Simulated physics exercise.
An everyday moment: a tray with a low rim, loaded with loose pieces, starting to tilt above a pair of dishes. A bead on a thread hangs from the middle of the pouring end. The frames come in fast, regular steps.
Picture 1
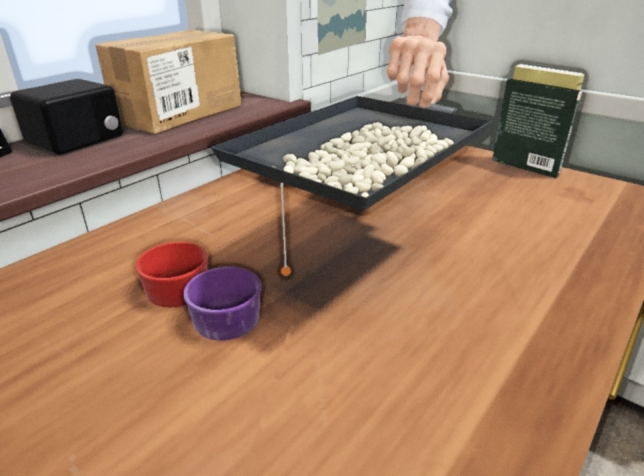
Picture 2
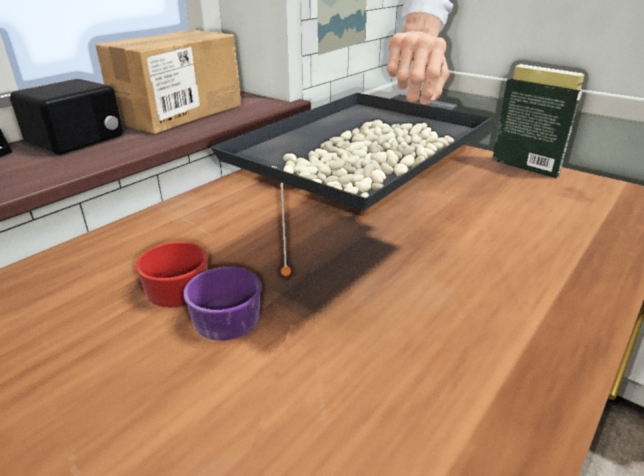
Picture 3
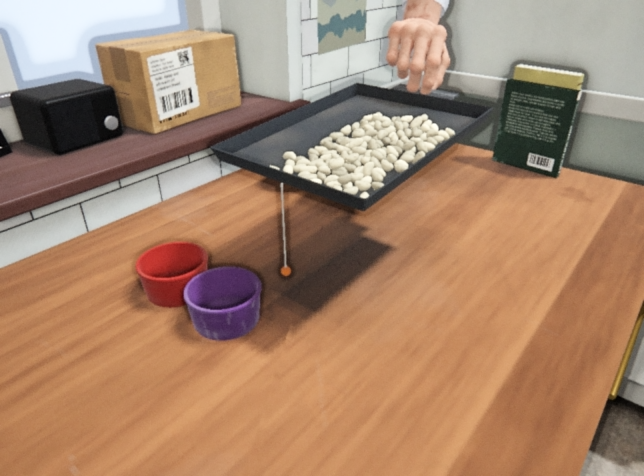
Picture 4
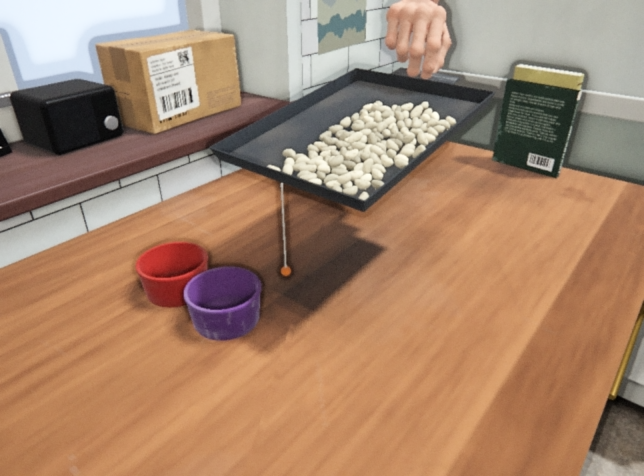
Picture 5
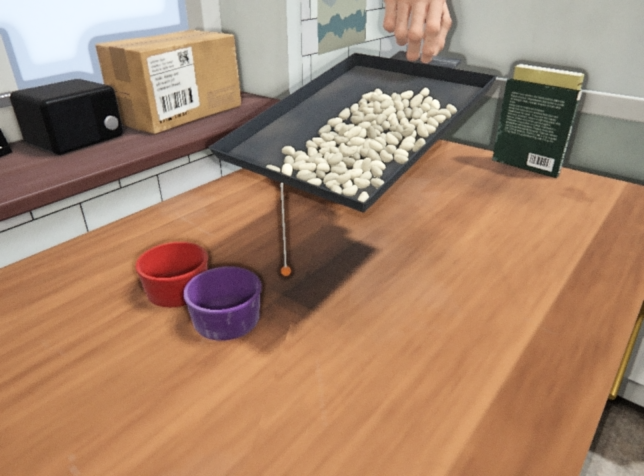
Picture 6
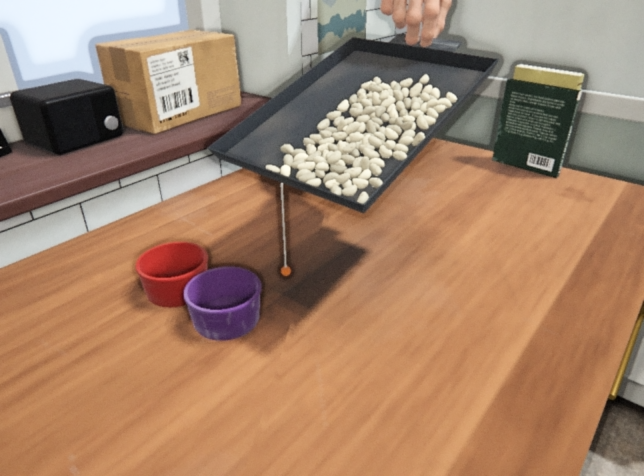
A dark, low-rimmed tray of white beans is held above a wooden kitchen counter, seen from slightly above by a still camera. A red dish and a purple dish sit at left below an orange bead hanging on a thread, with a cardboard box and black appliance behind and a green box at right. The hand raises the tray's far end gradually, steepening its tilt, while the beans barely shift.
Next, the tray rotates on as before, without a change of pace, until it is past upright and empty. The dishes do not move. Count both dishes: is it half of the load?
They take only the smaller part between them.
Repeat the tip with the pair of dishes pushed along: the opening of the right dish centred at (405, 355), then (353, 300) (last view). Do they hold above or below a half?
One: Less than half. Two: Less than half.
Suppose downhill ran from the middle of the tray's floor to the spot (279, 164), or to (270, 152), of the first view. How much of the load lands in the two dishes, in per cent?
The first gives 50 %, the second 20 %.
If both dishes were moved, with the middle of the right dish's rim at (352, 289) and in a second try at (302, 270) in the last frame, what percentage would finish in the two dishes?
In turn 0 and 0 in a hundred.
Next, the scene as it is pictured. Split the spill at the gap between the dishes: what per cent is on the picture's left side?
Near 10 %.
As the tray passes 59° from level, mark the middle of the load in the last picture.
Near (324, 147).
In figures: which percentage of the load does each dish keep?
Left dish near 0 in a hundred; right dish near 20.
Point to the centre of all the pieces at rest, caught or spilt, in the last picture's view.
Near (267, 354).
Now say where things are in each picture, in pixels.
Corners of the pouring end (218, 147) and (365, 194), level; middle of the load (373, 153), white beans; left dish (146, 287); right dish (196, 319); bead on its thread (286, 271), in the first picture.
Corners of the pouring end (218, 147) and (364, 194), level; middle of the load (373, 151), in the second picture.
Corners of the pouring end (217, 146) and (364, 195), tipped barely, level across its low end; middle of the load (373, 147), in the third picture.
Corners of the pouring end (216, 146) and (363, 196), tipped a little, level across its low end; middle of the load (372, 141), in the fourth picture.
Corners of the pouring end (216, 146) and (363, 198), tipped a little, level across its low end; middle of the load (372, 134), in the fifth picture.
Corners of the pouring end (215, 146) and (362, 199), tipped clearly, level across its low end; middle of the load (371, 128); left dish (146, 287); right dish (196, 319), in the sixth picture.
Just after the last frame, tray tipped steeply; almost all on the tray; just a few in the air.
A moment on, tray tipped right over; roughly a quarter on the tray; about a tenth in the right dish; roughly a quarter outside both; roughly a third in the air.
Further on, tray tipped past a quarter turn; roughly a quarter in the right dish; just a few in the left dish; the larger part outside both.
When it is over, tray tipped past a quarter turn; roughly a quarter in the right dish; just a few in the left dish; the larger part outside both.
